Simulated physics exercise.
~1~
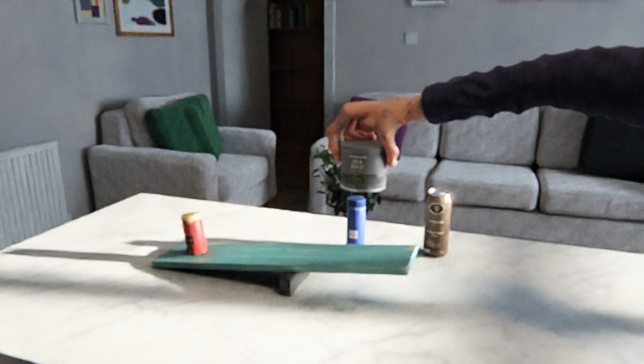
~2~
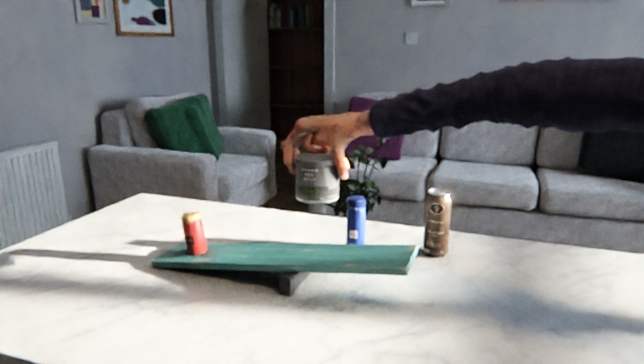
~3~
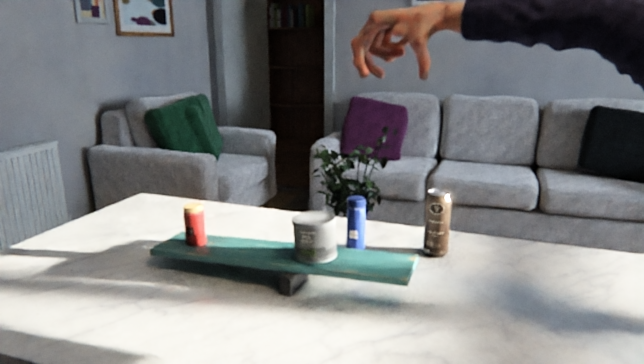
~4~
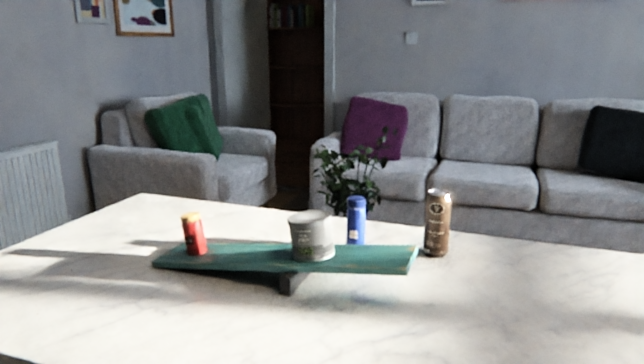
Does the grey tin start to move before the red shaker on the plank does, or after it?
The grey tin moves first, carried left by the hand while the red shaker stays still. The red shaker only rises once the tin is on the plank.
